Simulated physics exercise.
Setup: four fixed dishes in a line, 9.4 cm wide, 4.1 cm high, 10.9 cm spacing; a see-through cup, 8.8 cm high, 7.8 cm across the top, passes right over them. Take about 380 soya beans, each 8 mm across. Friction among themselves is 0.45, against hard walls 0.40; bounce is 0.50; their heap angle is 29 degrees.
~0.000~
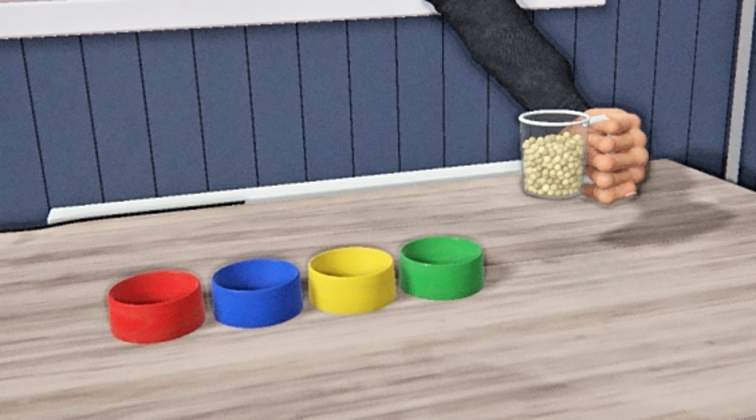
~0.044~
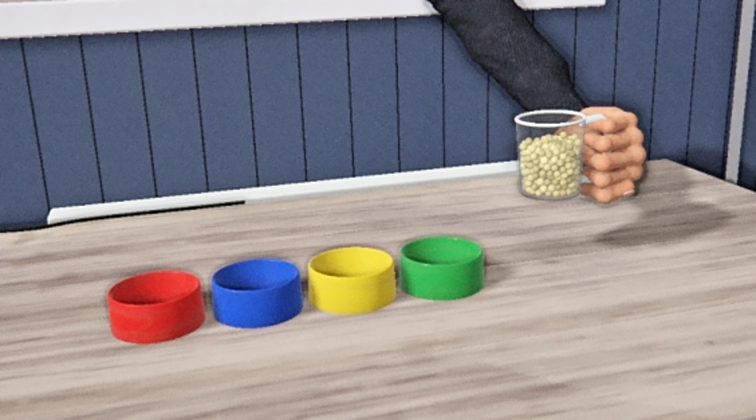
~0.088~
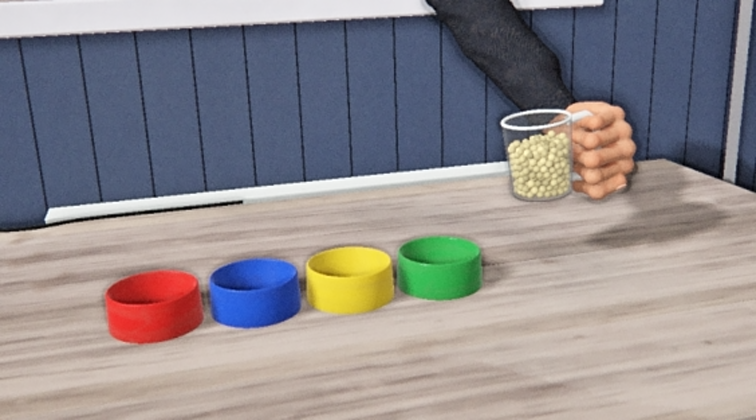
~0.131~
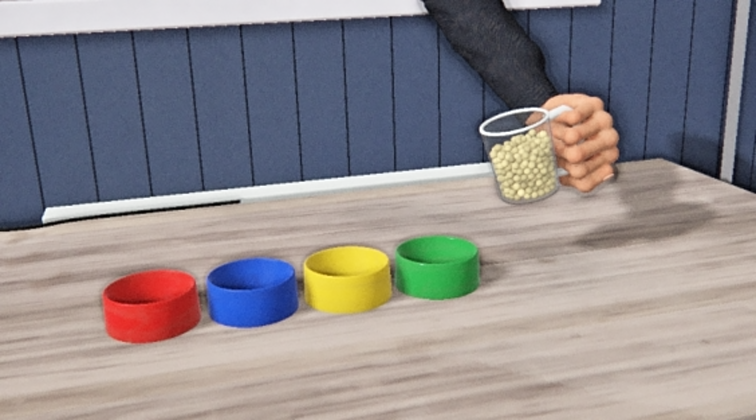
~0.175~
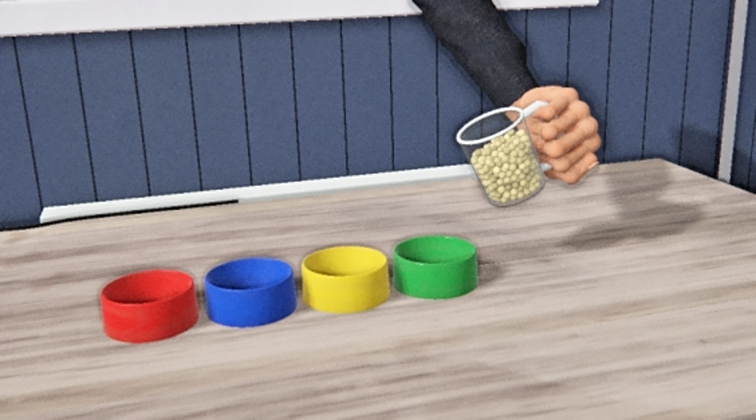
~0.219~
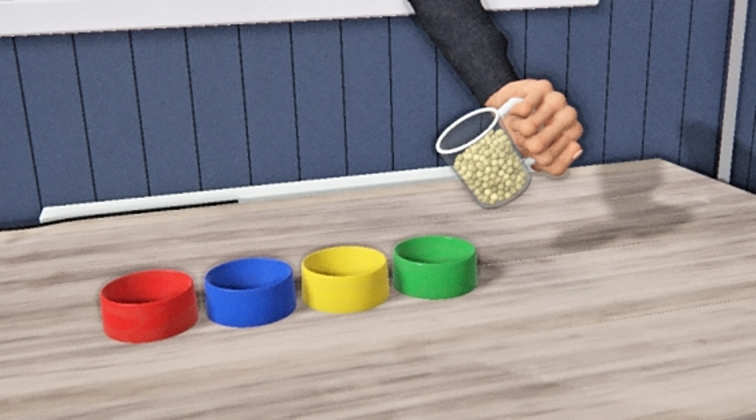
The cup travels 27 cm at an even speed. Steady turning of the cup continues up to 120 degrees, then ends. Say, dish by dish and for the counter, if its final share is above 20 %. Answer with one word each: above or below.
Red below, blue above, green below, yellow below, counter below.
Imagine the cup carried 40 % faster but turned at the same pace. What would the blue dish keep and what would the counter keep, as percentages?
Shares: Blue 90, counter 10.
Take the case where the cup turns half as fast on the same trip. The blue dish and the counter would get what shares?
Result: Blue dish 80, counter 10.
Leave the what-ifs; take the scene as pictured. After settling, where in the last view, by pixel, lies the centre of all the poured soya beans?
Somewhere near (251, 287) in the last picture.
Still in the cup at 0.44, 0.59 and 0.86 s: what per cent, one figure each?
Approx. 100 / 90 / 0 percent.
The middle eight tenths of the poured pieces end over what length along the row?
The stretch is around 6 cm long.
After 0.44 s, tilt 77 degrees; cup holds 100 %.
After 0.59 s, tilt 107 degrees; cup holds 90 %, blue 5 %.
Then, at 0.86 s, tilt 120 degrees; cup holds 0 %, blue 95 %.
At rest (1.5 s), red 0 %, blue 100 %, green 0 %, yellow 0 %, counter 0 %.
